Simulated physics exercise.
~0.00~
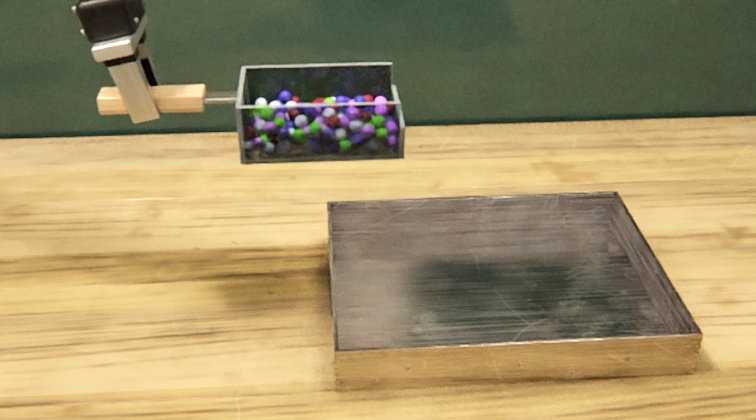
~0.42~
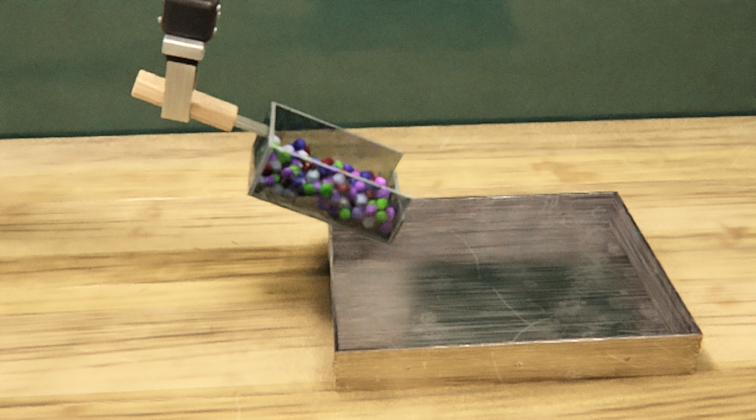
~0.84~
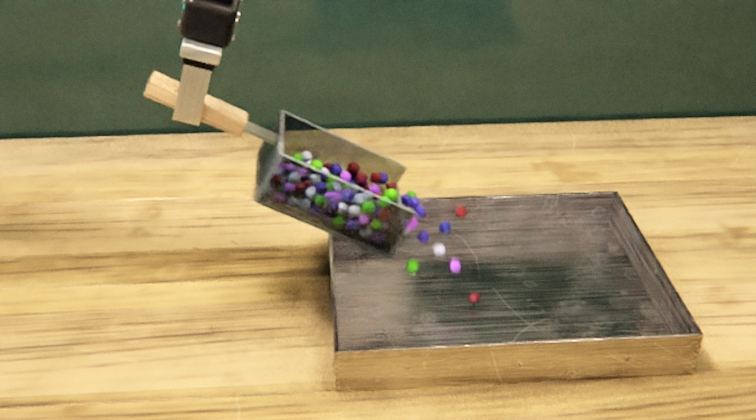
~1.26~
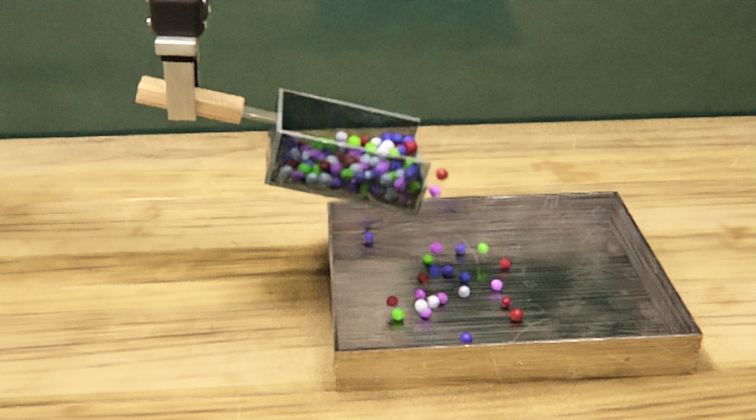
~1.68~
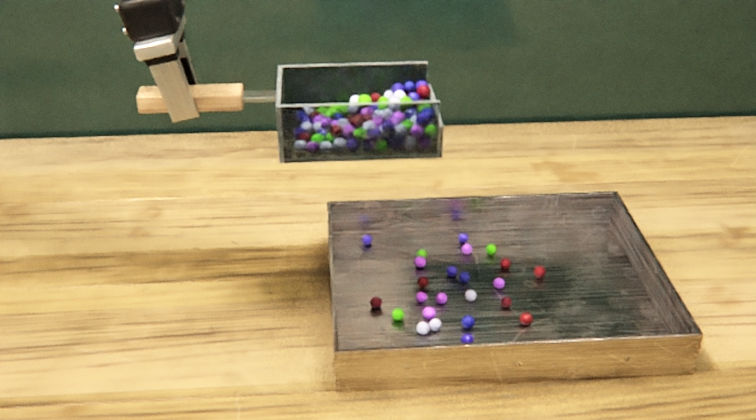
Robot arm lowering and tilting a box of colourful round sweets, spilling some into a metal tray, then levelling it still mostly full.
